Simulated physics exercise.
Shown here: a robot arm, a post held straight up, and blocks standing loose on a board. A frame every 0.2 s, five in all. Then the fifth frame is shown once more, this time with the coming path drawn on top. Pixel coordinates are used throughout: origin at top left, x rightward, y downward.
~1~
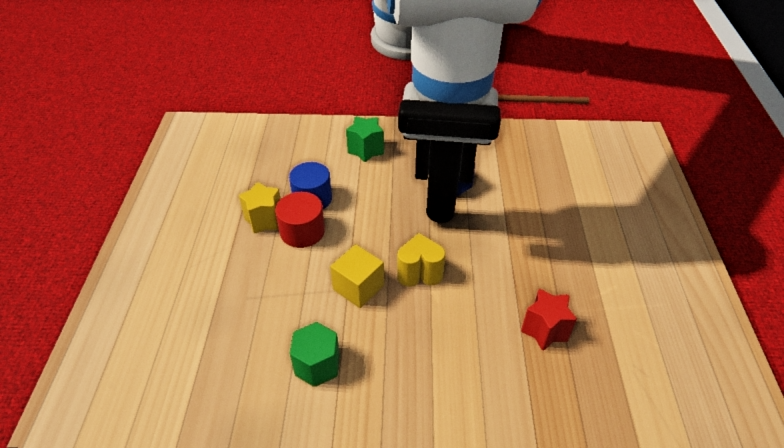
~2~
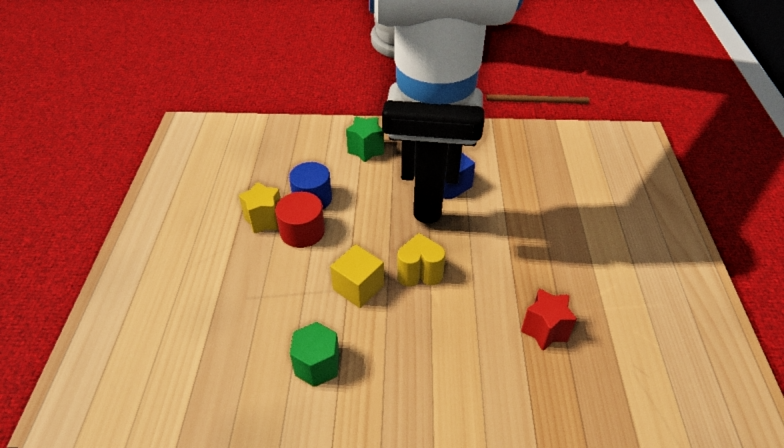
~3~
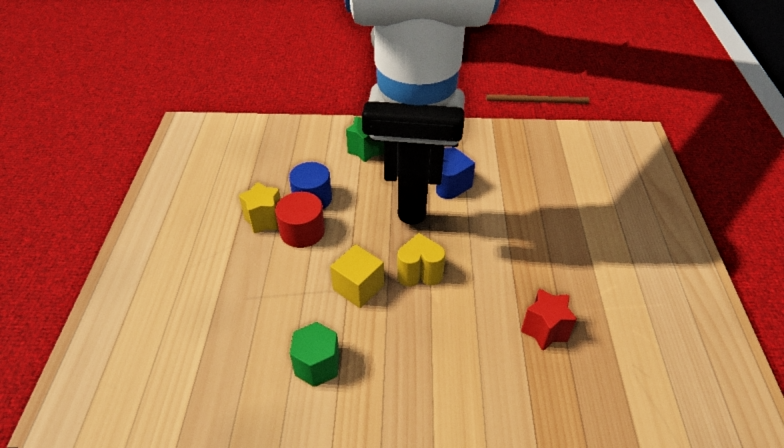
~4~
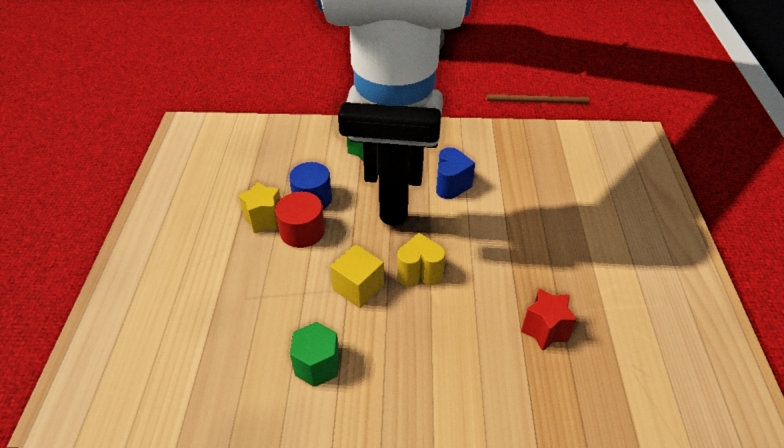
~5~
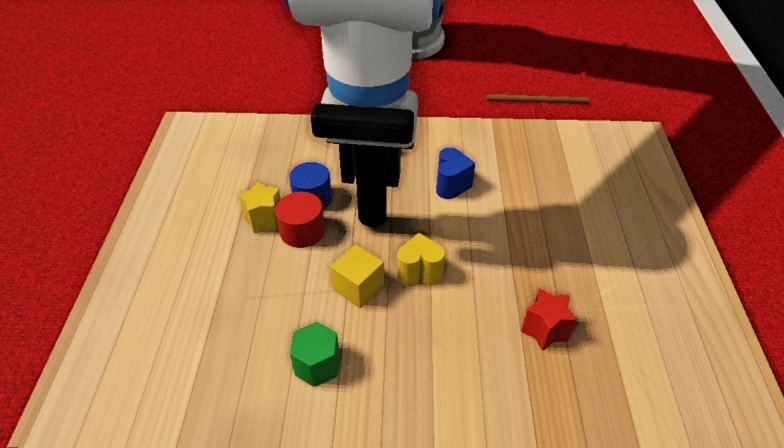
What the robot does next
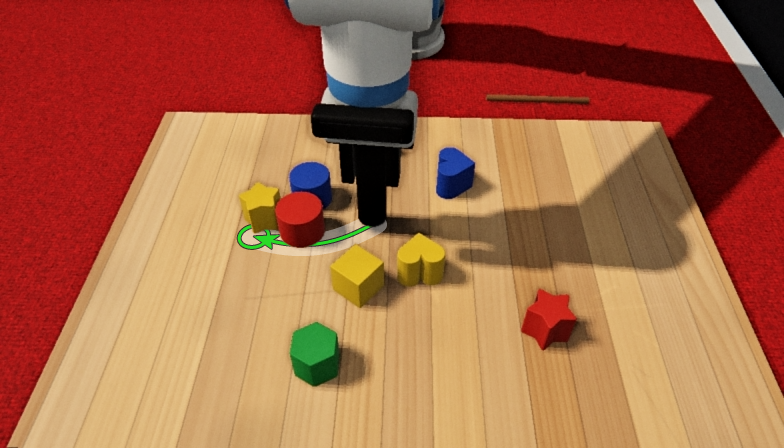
The footage shows a robot arm holding a dark upright post over a wooden board scattered with colourful blocks, moving it steadily left toward the red and blue discs, while the blocks all stay where they are.
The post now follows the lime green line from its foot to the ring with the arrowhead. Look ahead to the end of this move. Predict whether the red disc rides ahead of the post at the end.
Still in front.
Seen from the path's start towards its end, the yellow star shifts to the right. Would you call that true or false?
That statement is accurate.
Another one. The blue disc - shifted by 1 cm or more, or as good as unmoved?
At the end of the path, the blue disc remains in its old spot.
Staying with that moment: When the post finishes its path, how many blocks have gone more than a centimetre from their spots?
Going by the path, two blocks will move.
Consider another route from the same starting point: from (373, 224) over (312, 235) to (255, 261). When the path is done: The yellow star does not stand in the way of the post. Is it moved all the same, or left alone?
The yellow star moves.
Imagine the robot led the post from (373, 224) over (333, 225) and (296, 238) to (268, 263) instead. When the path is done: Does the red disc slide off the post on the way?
Yes, I think so.
The line goes from (373, 224) through (336, 240) and (294, 244) to (254, 236).
The first path, step by step. One third of the way, post at (335, 233); nothing pushed yet.
Two thirds of the way, post at (292, 237); yellow star at (236, 186), turned 40° clockwise; red disc at (261, 204).
At the end, post at (252, 229); yellow star at (219, 168), turned 60° clockwise; red disc at (229, 192); blue disc unmoved; yellow square piece unmoved.
